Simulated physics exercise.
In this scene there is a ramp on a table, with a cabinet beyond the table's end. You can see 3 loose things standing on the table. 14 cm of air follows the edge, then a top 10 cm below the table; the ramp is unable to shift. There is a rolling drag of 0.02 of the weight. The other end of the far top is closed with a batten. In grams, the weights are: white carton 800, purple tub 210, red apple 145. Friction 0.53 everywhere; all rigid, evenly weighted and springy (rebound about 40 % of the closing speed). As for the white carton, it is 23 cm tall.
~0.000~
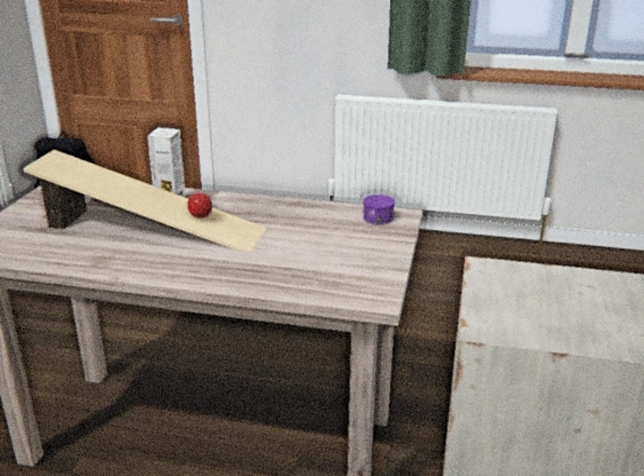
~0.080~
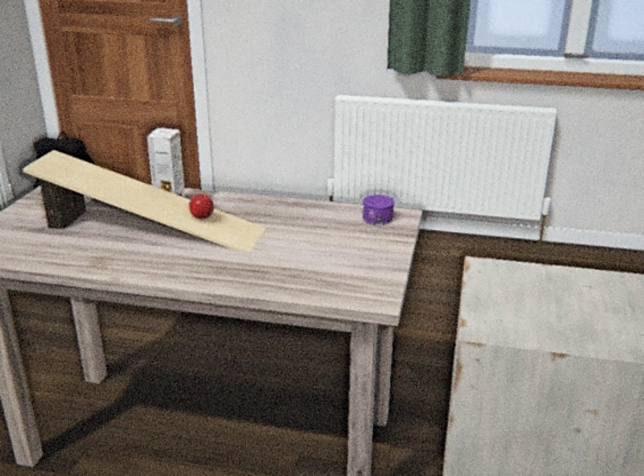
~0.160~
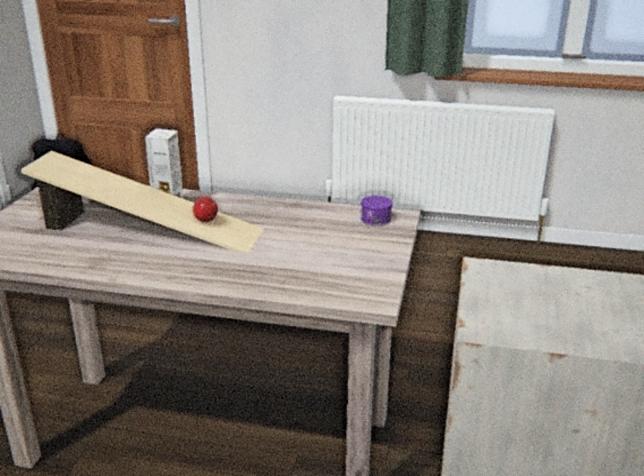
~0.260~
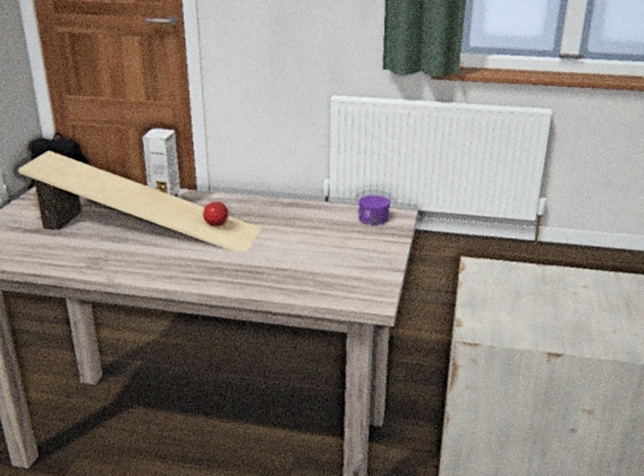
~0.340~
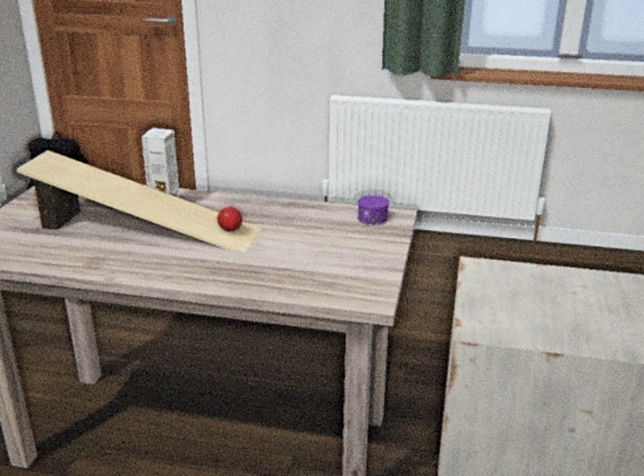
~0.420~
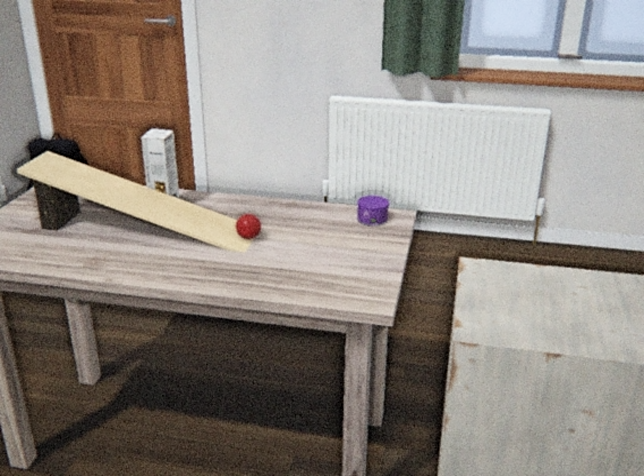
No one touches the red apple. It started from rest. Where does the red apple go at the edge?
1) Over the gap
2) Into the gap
Answer: 2.
Around 0.92 s, 6 cm of run left; red apple near (383, 242).
Around 1.32 s, down in the gap; red apple near (403, 341).
Finally (1.7 s), down in the gap; the bystanders still in place (within 8 cm).
